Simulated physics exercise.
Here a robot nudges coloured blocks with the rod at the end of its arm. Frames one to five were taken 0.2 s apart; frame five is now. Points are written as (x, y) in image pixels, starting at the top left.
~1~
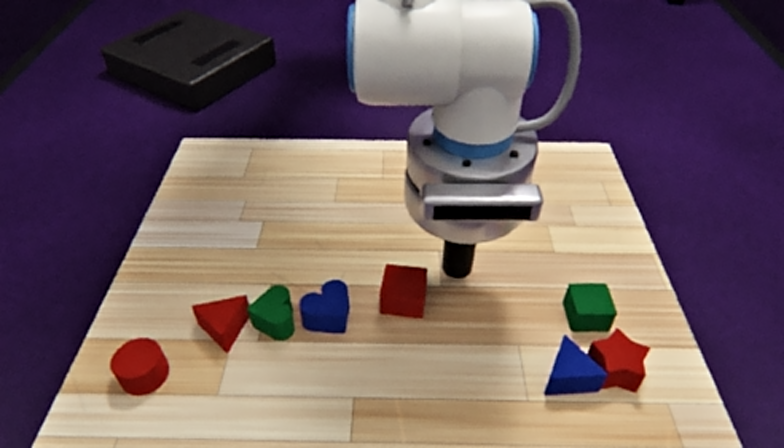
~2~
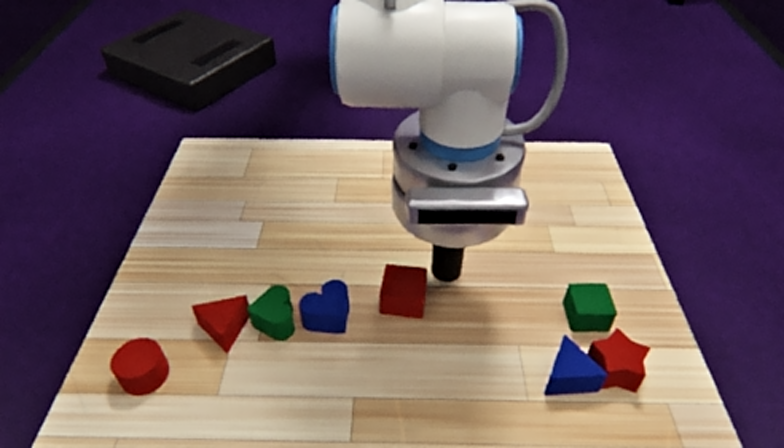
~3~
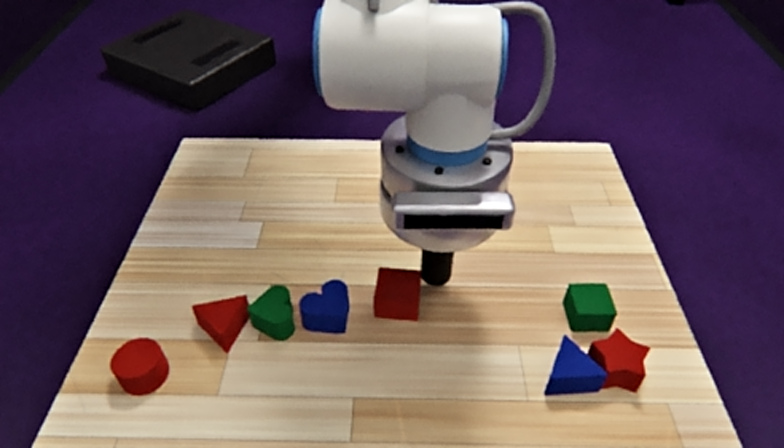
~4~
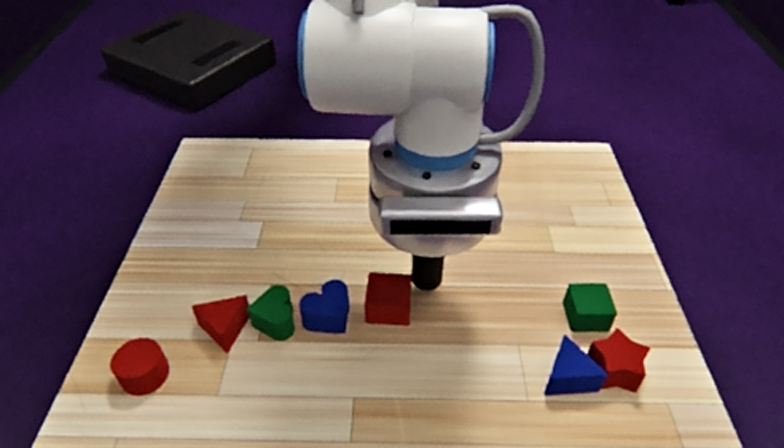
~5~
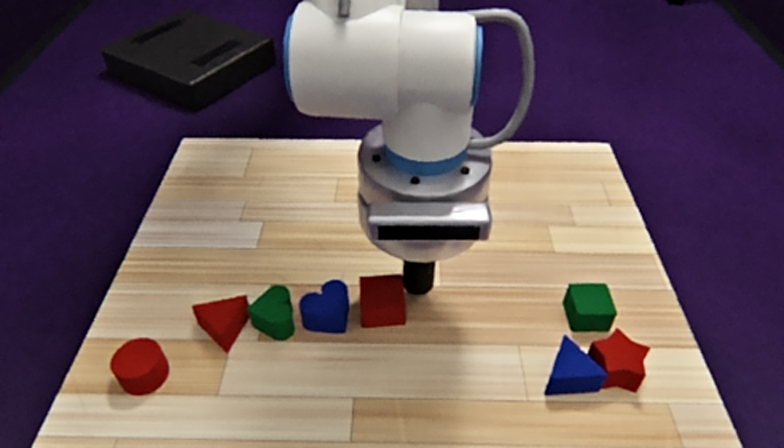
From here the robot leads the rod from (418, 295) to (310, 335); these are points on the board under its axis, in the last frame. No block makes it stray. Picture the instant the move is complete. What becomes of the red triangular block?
Displaced.
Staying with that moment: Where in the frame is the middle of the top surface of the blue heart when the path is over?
The middle of its upper face should be somewhere near (226, 355).
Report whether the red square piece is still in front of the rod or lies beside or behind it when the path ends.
In the end it is ahead.
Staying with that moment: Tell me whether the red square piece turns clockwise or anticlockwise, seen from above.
Bird's-eye view: Counterclockwise.
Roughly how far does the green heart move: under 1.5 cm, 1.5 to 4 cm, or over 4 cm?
Answer: More than 4 cm.
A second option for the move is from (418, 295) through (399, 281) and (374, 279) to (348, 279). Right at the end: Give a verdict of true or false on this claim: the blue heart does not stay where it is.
The statement is true.
What follows on the original path. One third of the way, rod at (382, 296); green heart at (263, 307), turned 30° clockwise; blue heart at (302, 310), turned 15° anticlockwise; red square piece at (345, 302).
Two thirds of the way, rod at (346, 310); red triangular block at (198, 309); green heart at (230, 315), turned 65° clockwise; blue heart at (264, 330), turned 20° anticlockwise; red square piece at (308, 318).
At the end, rod at (308, 324); red triangular block at (180, 305), turned 30° clockwise; green heart at (195, 327), turned 105° clockwise; blue heart at (226, 355), turned 30° anticlockwise; red square piece at (270, 336), turned 25° anticlockwise.
